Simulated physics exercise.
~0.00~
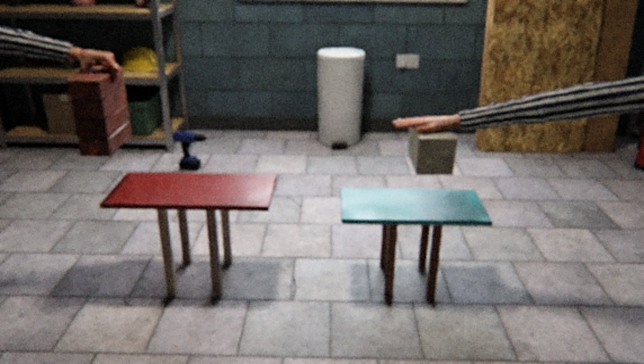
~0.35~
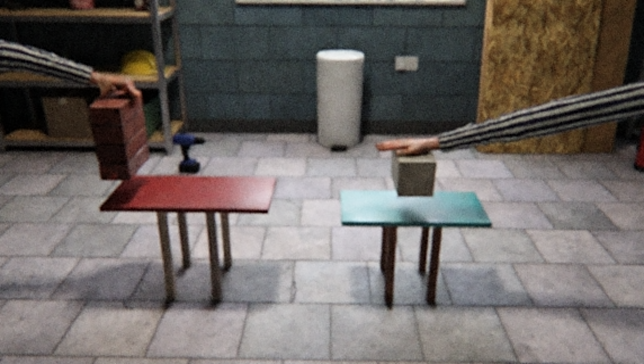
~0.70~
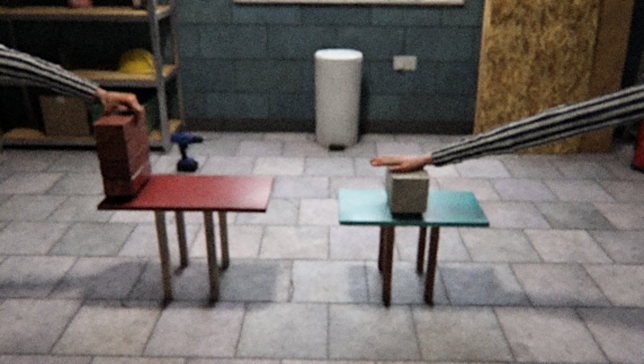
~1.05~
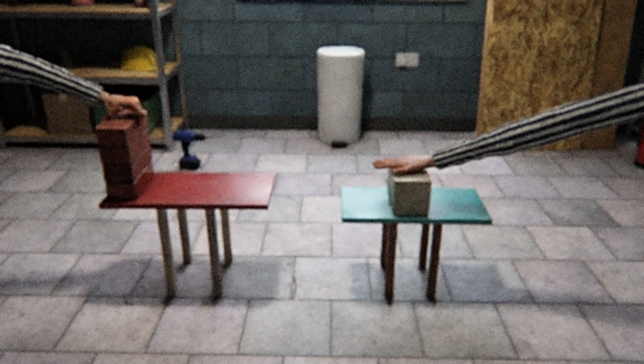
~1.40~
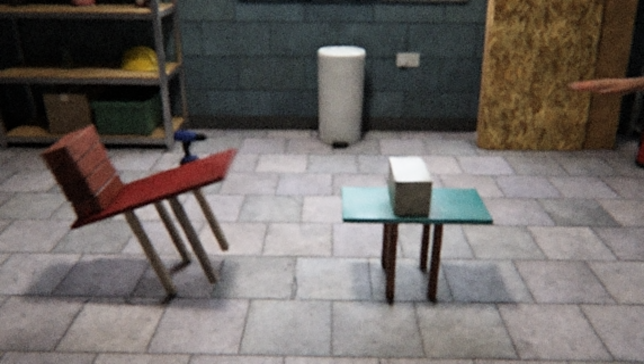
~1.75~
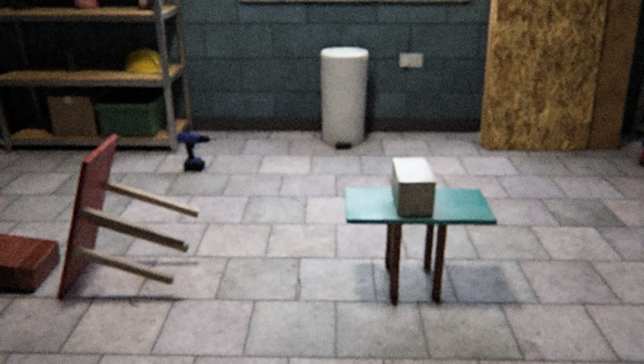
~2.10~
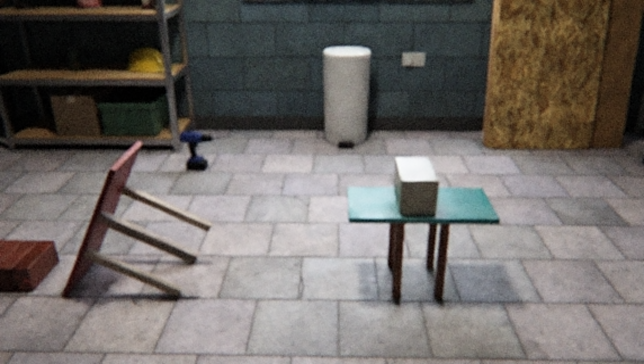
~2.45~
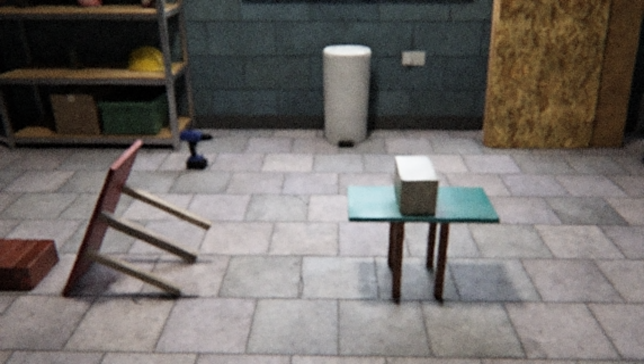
A stack of reddish bricks and a pale slab-like block are lowered by two striped-sleeved arms in a tiled workshop, seen from the front by a gently swaying camera. The bricks settle on the left end of a red trestle at left, while the block comes down on a turquoise plant stand at right. Both hands let go and draw away. The red trestle tips leftward, carrying the bricks down with it, and they drop to the floor. It ends toppled with its legs pointing right, bricks beside it, while the turquoise stand remains upright, still holding its block.
